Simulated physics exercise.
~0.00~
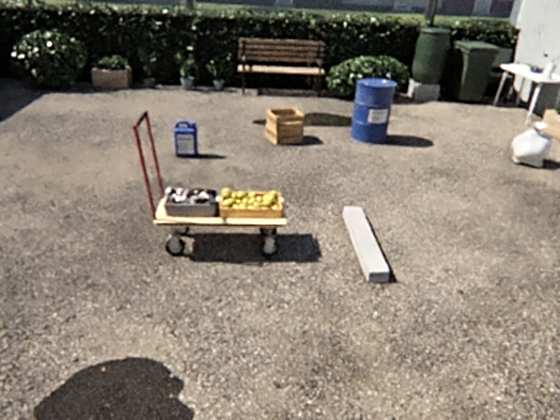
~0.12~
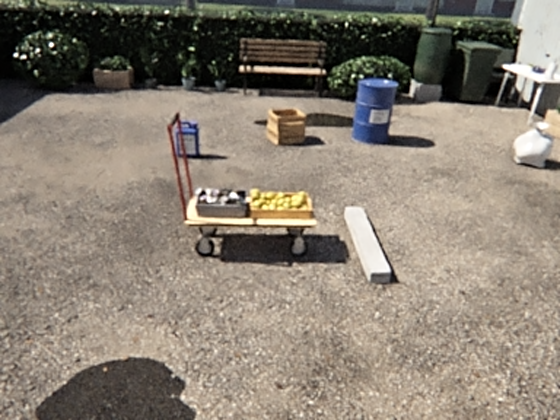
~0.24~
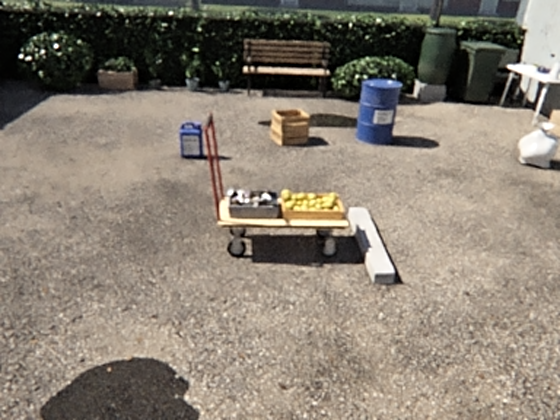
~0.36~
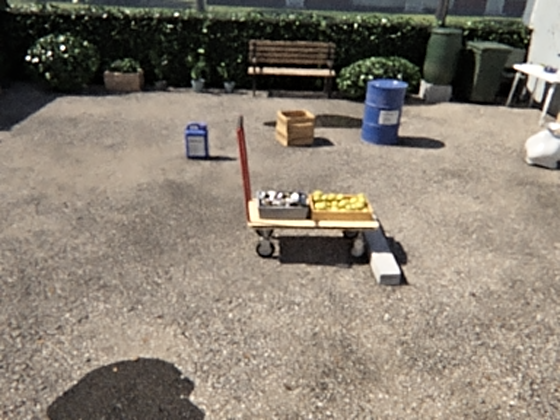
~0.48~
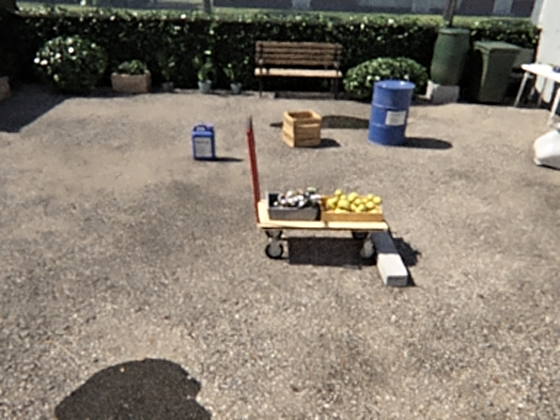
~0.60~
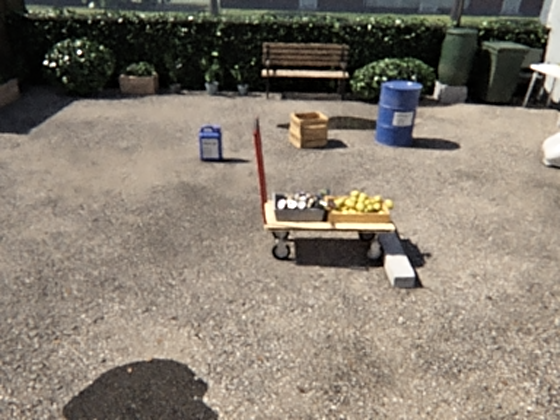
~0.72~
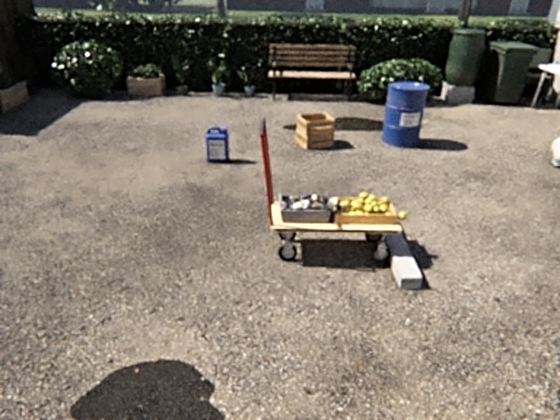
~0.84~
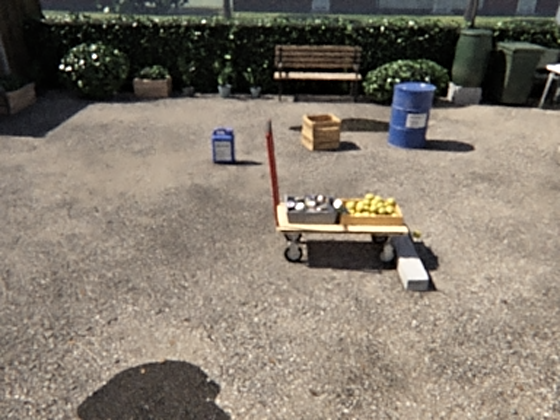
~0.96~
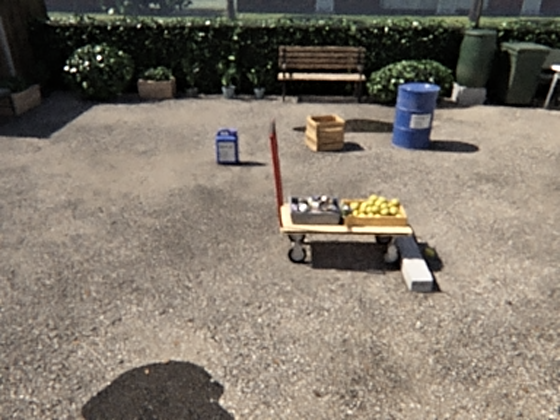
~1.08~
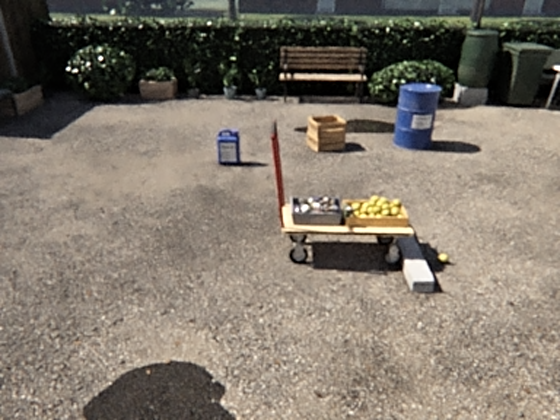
In a paved yard, a loaded trolley rolls right, stops at a kerb, and one lemon falls beyond it.
